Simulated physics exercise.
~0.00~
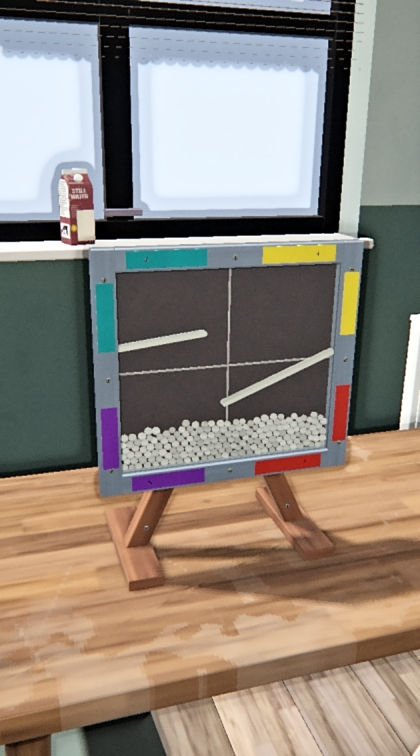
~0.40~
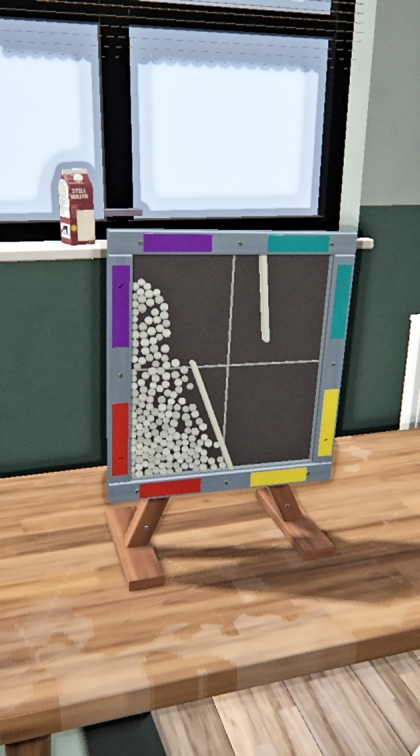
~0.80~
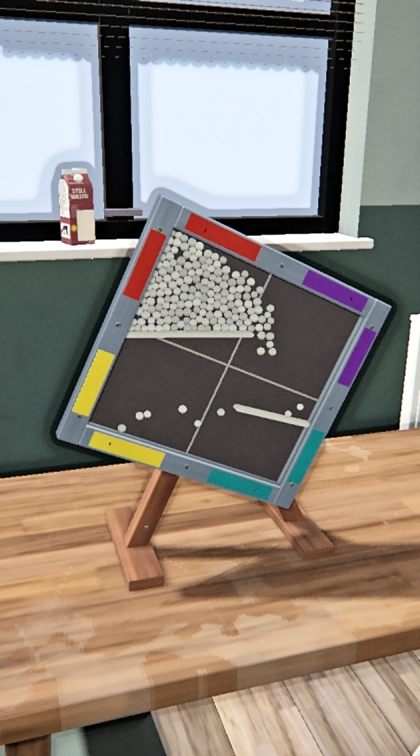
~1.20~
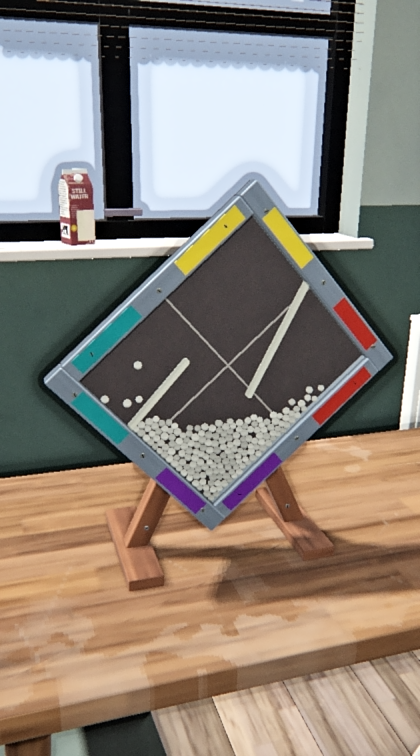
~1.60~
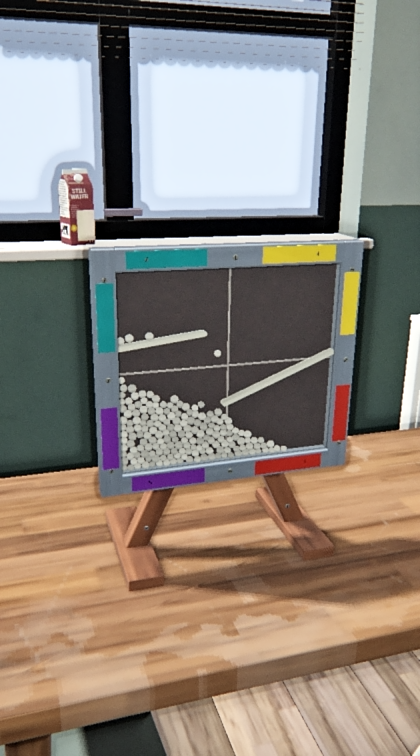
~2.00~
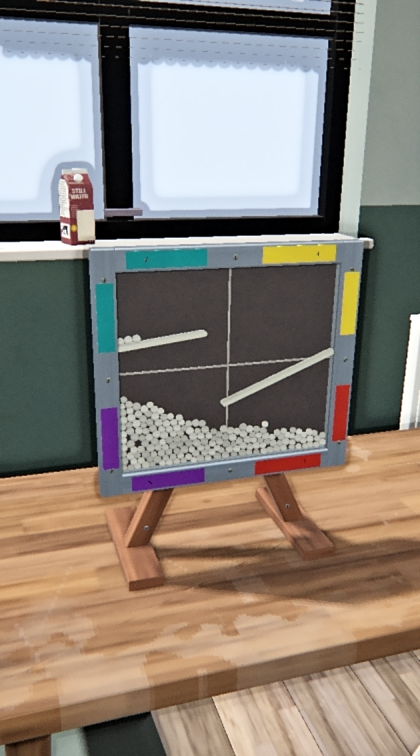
The clip shows a clear-faced box of white balls on a wooden stand turning clockwise through one full rotation, its balls tumbling past two inner bars, then stopping upright as the heap slumps rightward, staying deepest beside purple and thinner towards red, with a few on the left bar.
